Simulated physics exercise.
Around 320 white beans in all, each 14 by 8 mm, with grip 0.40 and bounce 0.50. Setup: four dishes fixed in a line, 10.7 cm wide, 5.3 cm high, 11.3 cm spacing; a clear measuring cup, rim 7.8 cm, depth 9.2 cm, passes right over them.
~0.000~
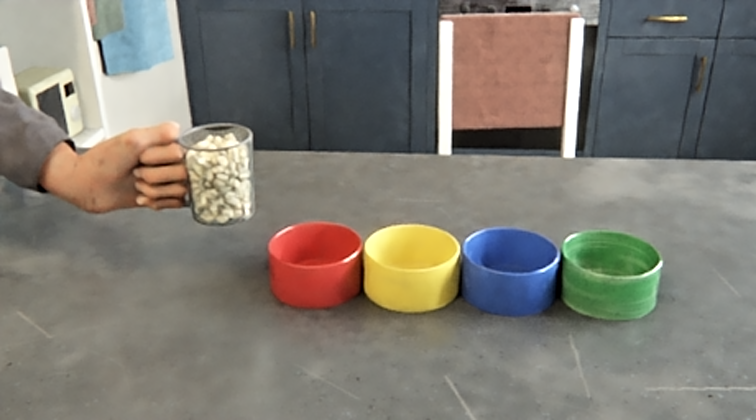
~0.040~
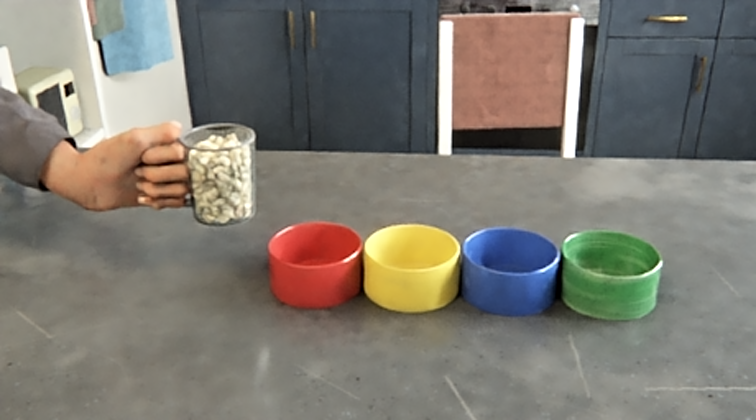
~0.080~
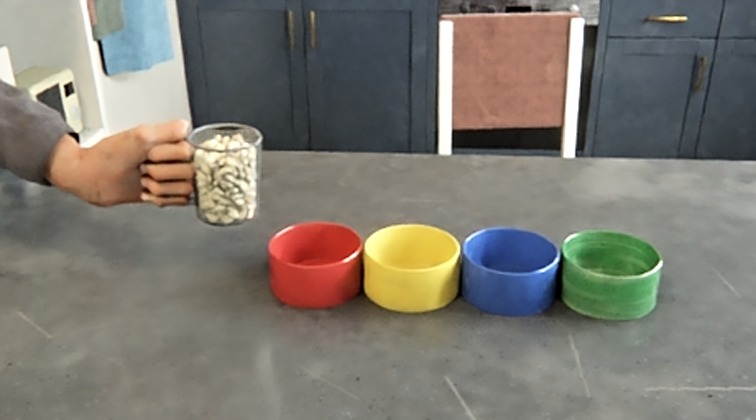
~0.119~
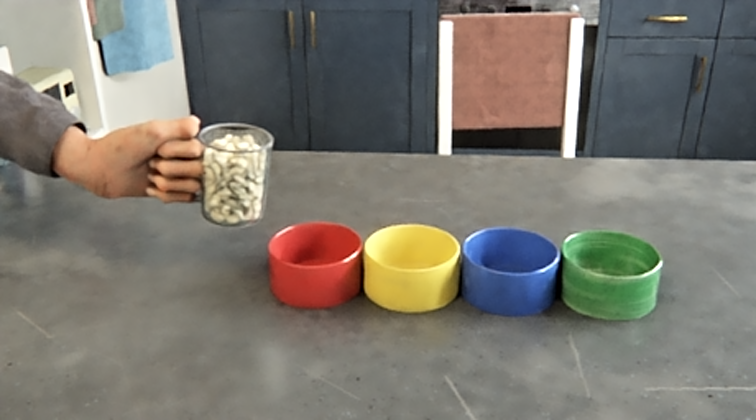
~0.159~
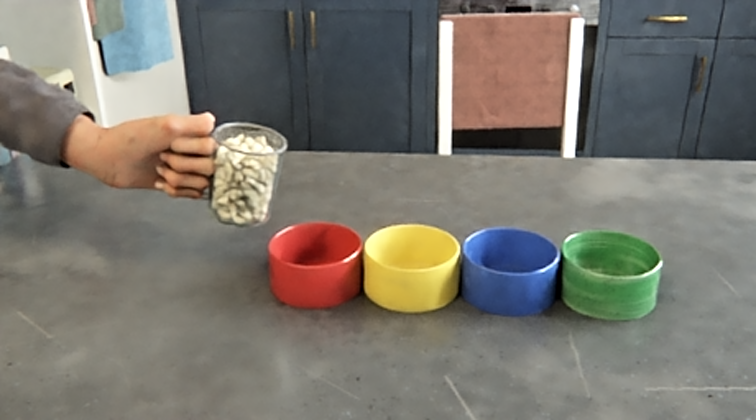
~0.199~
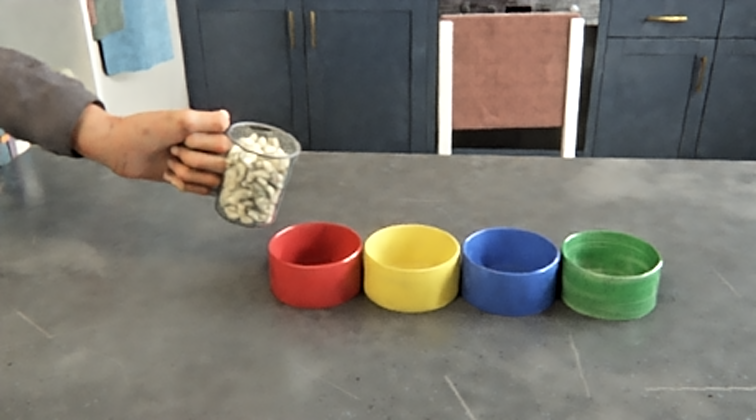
A hand holding a clear measuring cup of white beans, moving it slightly right and tilting it near four colored dishes.
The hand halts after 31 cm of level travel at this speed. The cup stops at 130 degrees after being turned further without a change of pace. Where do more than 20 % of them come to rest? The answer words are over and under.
Red: Under. Blue: Over. Green: Under. Yellow: Under. Counter: Under.
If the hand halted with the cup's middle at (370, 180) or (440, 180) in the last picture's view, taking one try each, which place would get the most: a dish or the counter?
First try: Yellow; second try: Blue.
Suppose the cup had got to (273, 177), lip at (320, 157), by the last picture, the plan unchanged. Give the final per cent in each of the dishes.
The red dish keeps 0, the blue dish 80, the green dish 10 and the yellow dish 0.
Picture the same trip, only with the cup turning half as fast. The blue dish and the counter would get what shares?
Then blue ends at 80 and the counter at 10.
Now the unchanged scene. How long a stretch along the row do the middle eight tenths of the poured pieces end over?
Spread: Around 6 cm.
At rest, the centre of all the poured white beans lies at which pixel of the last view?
I'd put it at about (519, 272).
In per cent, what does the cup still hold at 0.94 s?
I'd put it at roughly 70 per cent.
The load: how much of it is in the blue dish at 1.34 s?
About 90 per cent by then.
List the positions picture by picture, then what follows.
In the first picture, cup at (220, 175), tilt 0 degrees, lip at (250, 138), moved 0.0 cm; middle of the pieces at (218, 178); red dish at (316, 244); yellow dish at (412, 247); blue dish at (510, 250); green dish at (611, 253).
In the second picture, cup at (221, 175), tilt 1 degrees, lip at (252, 138), moved 0.2 cm; middle of the pieces at (219, 178).
In the third picture, cup at (226, 176), tilt 4 degrees, lip at (259, 140), moved 0.8 cm; middle of the pieces at (224, 178).
In the fourth picture, cup at (234, 176), tilt 8 degrees, lip at (271, 143), moved 1.7 cm; middle of the pieces at (232, 178).
In the fifth picture, cup at (245, 176), tilt 13 degrees, lip at (285, 147), moved 2.9 cm; middle of the pieces at (242, 178).
In the sixth picture, cup at (255, 176), tilt 18 degrees, lip at (298, 151), moved 4.0 cm; middle of the pieces at (252, 178); red dish at (316, 244); yellow dish at (412, 247); blue dish at (510, 250); green dish at (611, 253). The cup turns about 130 degrees a second and travels 29 cm a second.
Then, at 0.64 s, tilt 76 degrees; cup holds 100 %.
After 0.94 s, tilt 116 degrees; cup holds 70 %, blue 25 %.
After 1.34 s, tilt 130 degrees; cup holds 0 %, blue 90 %, green 5 %.
By 1.9 s all is still; red 0 %, blue 90 %, green 5 %, yellow 0 %, counter 5 %.
